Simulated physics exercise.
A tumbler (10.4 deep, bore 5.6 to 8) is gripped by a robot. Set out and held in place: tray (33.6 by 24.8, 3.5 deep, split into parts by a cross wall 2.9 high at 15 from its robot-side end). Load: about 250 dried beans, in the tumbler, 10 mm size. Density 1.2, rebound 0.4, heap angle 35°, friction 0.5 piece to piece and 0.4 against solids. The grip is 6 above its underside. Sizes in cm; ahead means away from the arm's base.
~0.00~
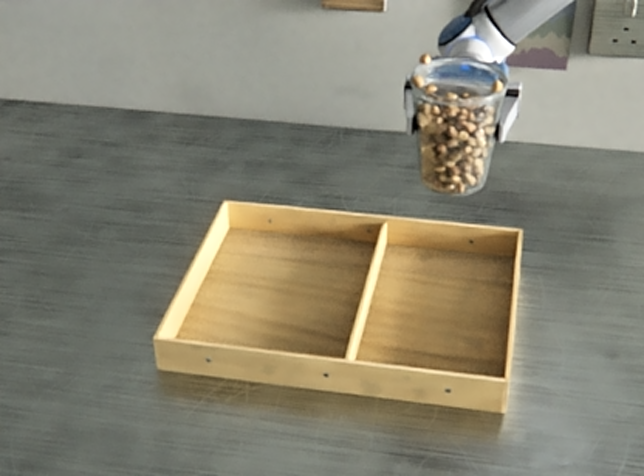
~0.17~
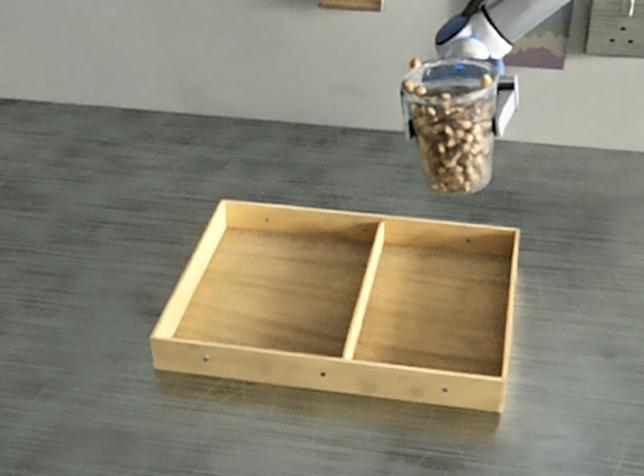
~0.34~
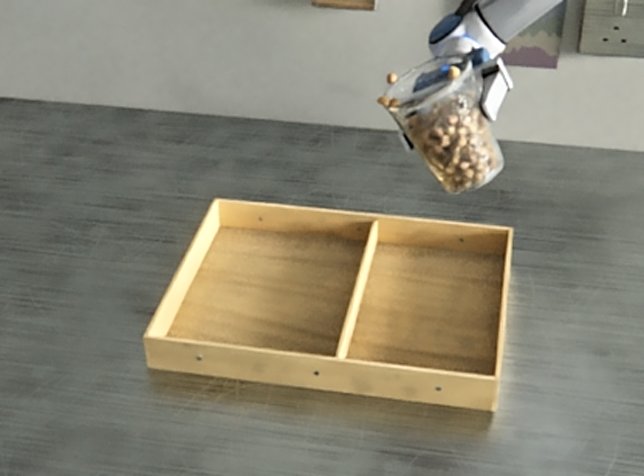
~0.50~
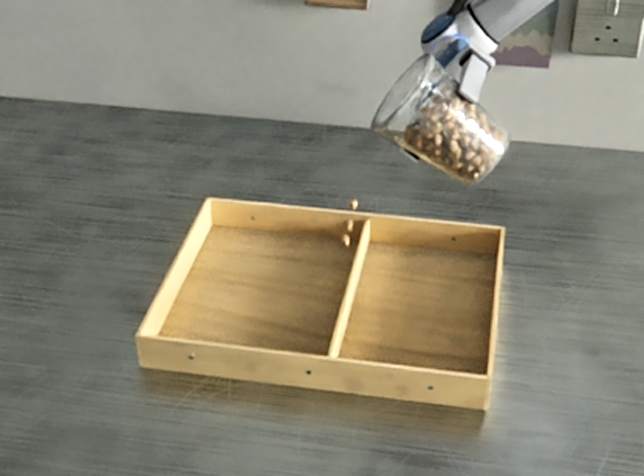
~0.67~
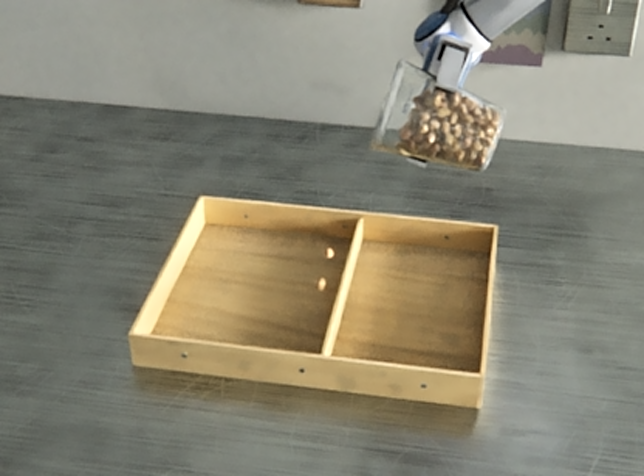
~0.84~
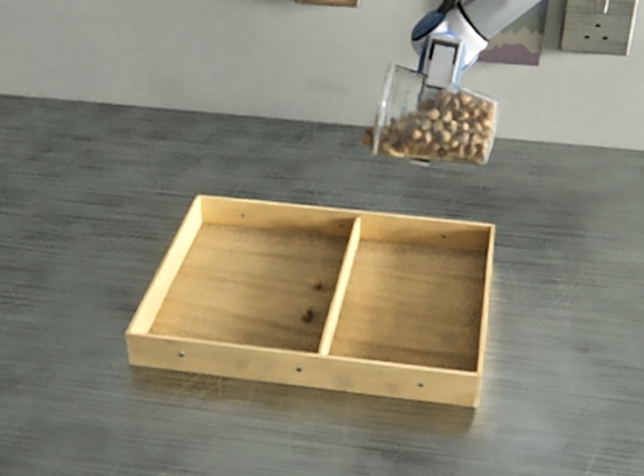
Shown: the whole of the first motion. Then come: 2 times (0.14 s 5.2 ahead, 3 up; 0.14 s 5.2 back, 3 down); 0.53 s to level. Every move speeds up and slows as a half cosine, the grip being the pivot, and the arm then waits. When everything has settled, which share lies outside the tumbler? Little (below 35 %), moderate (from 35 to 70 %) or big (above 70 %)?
Answer: Big; above 70 % of the dried beans finish outside the tumbler.
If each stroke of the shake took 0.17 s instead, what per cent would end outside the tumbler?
In that case some 85 per cent.
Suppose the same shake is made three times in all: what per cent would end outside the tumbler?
Then about 100 per cent.
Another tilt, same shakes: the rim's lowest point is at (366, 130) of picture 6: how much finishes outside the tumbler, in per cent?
Some 65 per cent.
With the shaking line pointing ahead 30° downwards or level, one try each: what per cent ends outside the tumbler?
Some 60 and 90 per cent.
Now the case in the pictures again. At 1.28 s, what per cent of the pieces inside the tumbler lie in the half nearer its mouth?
Roughly 80 per cent.
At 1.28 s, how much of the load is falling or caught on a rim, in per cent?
About 1 per cent.
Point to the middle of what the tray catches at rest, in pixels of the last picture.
Near (258, 291).
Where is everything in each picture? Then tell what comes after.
Tumbler middle at (456, 132), level; upper third of the load around (455, 117), from x 420 to 495, top at y 60; 248 in the tumbler, in the first picture.
Tumbler middle at (454, 131), tilted 8° forward; upper third of the load around (456, 117), from x 410 to 485, top at y 65, in the second picture.
Tumbler middle at (450, 129), tilted 28° forward; upper third of the load around (452, 116), from x 385 to 495, top at y 75, in the third picture.
Tumbler middle at (446, 127), tilted 54° forward; upper third of the load around (448, 113), from x 345 to 500, top at y 85; 245 in the tumbler, 3 in flight or on a rim, in the fourth picture.
Tumbler middle at (440, 123), tilted 74° forward; upper third of the load around (445, 112), from x 320 to 495, top at y 90; 245 in the tumbler, 3 in the far-side part, in the fifth picture.
Tumbler middle at (438, 121), tilted 82° forward; upper third of the load around (454, 113), from x 305 to 490, top at y 95; 245 in the tumbler, 3 in the far-side part, in the sixth picture.
By 1.28 s, tilted 82° forward, highest piece 24 above the table; 202 in the far-side part, 36 in the tumbler, 8 in the robot-side part, 2 in flight or on a rim.
By 1.71 s, tilted 30° forward, highest piece 24 above the table; 227 in the far-side part, 13 in the robot-side part, 8 in the tumbler.
By 2.13 s, level, highest piece 19 above the table; 227 in the far-side part, 13 in the robot-side part, 8 in the tumbler.
By 3.18 s, level, highest piece 19 above the table; 227 in the far-side part, 13 in the robot-side part, 8 in the tumbler.
Final count, 227 in the far-side part, 13 in the robot-side part, 8 in the tumbler. That is 97 % outside the tumbler.
